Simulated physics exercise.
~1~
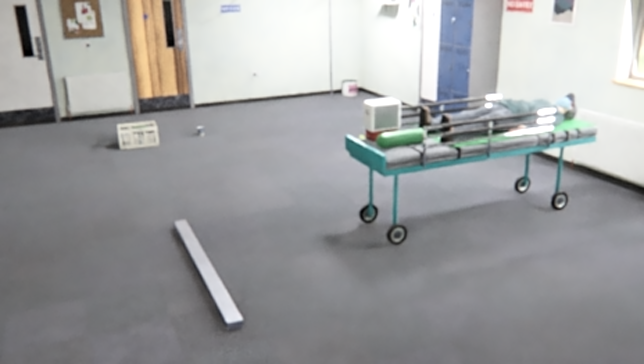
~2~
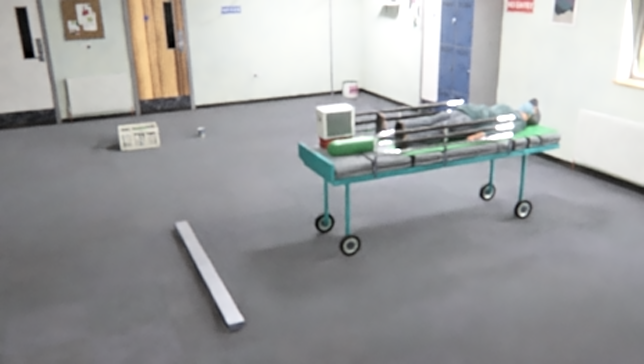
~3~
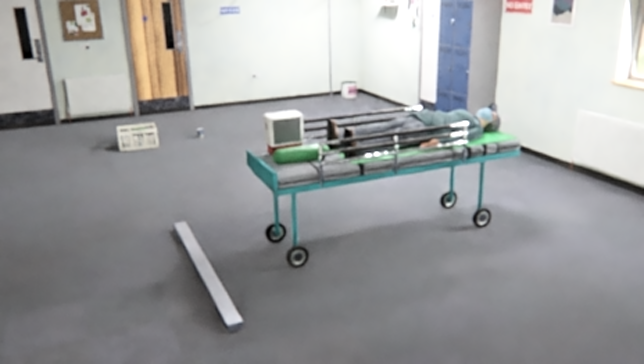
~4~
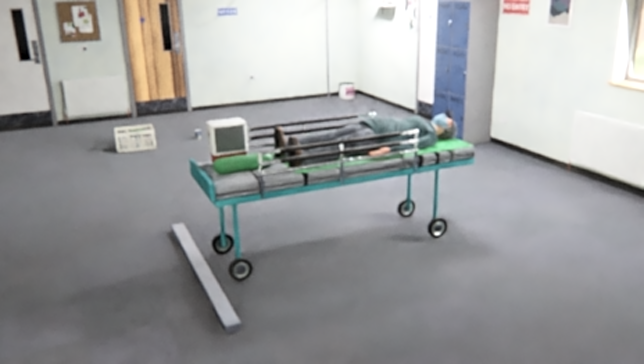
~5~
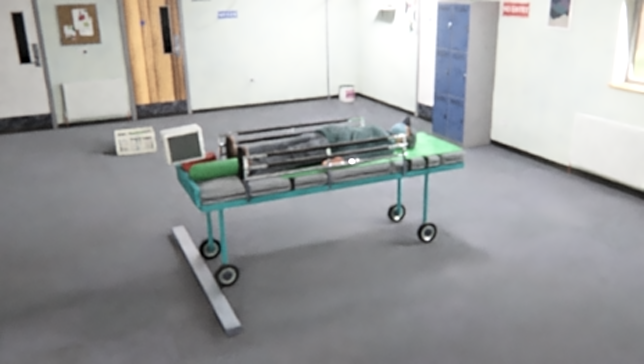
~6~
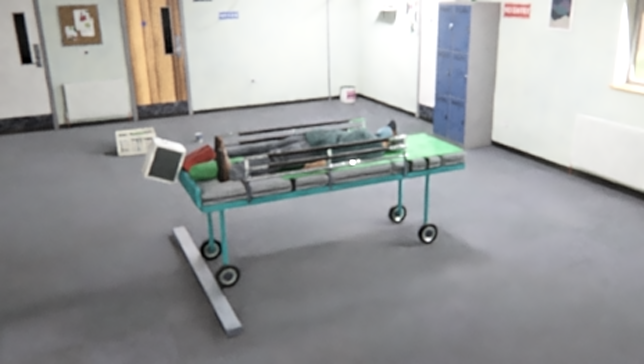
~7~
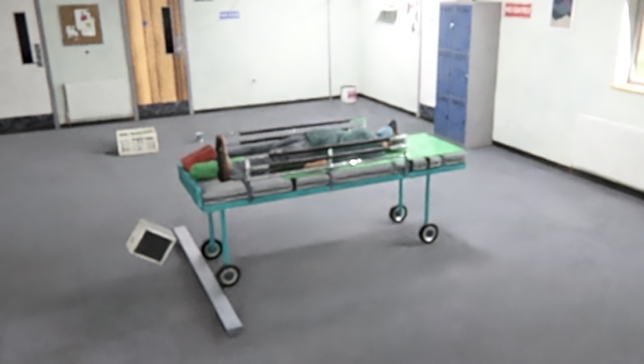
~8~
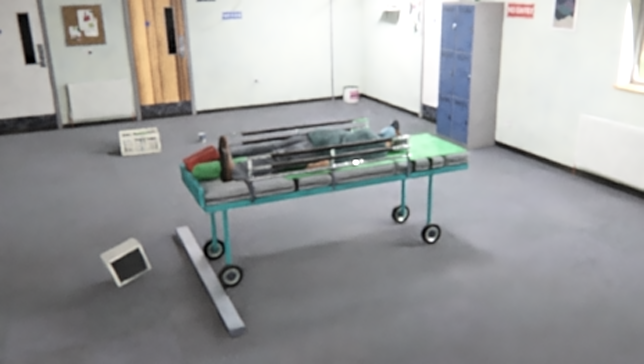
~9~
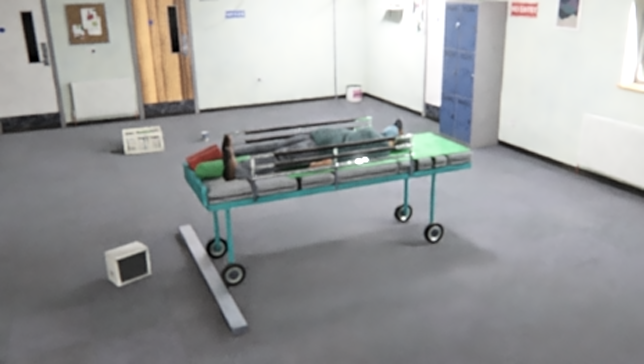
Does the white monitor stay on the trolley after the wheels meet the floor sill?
No, the white monitor slides off the end of the trolley and ends up on the floor.
